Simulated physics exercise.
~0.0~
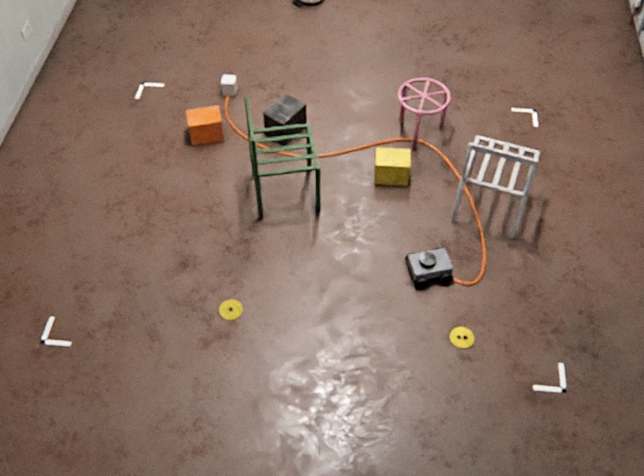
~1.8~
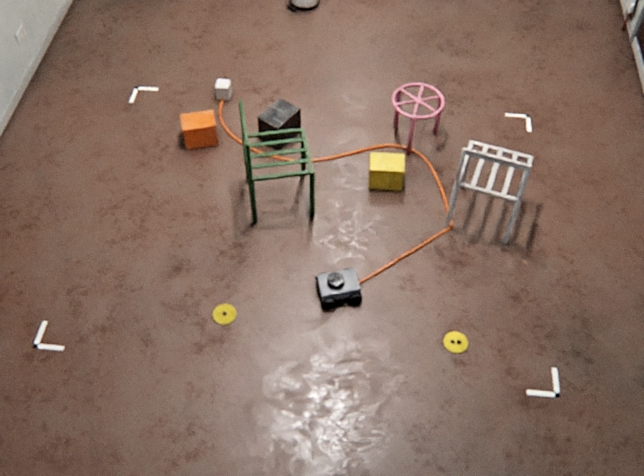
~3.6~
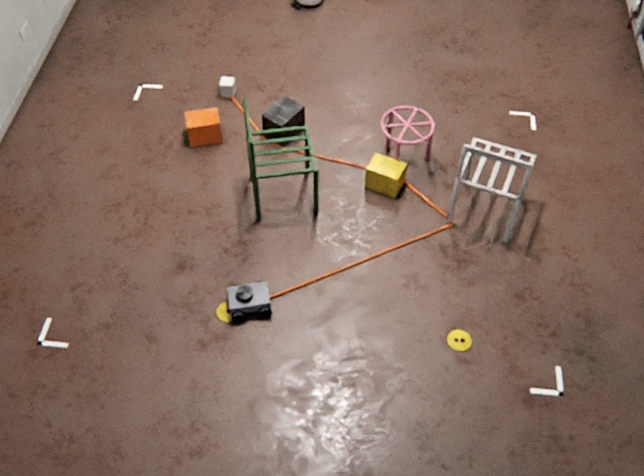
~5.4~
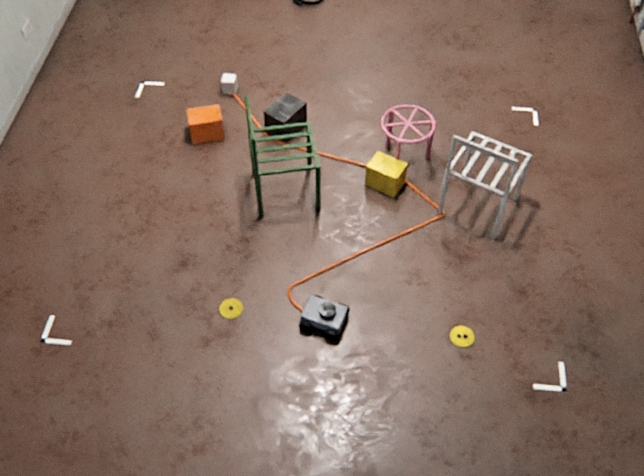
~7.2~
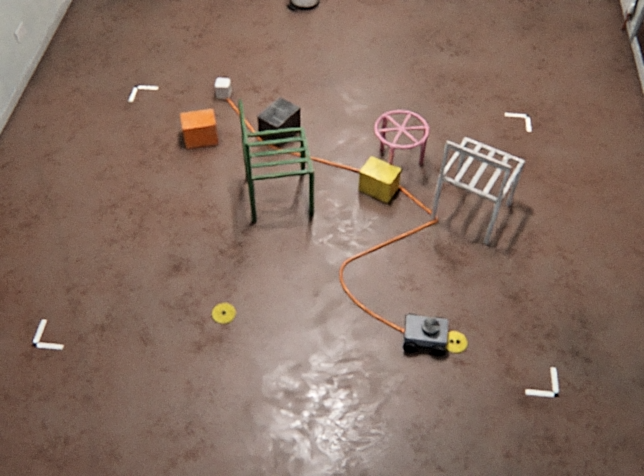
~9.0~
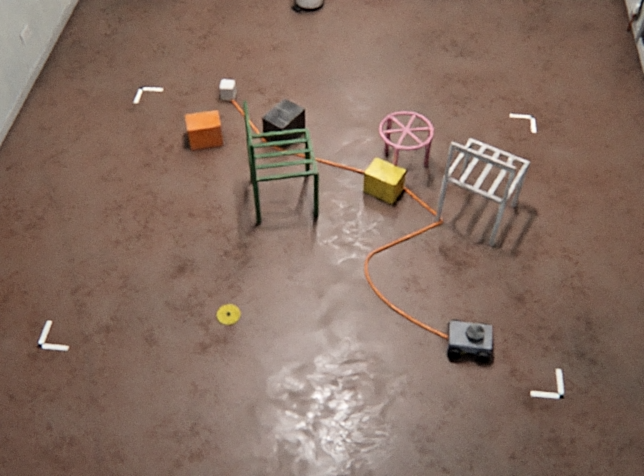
A small dark cart towing an orange cord drove left to one yellow mark, its tightening cord nudging the pink stool and yellow crate, then headed right as the white chair shifted slightly, and stopped over the other mark with the cord slack.
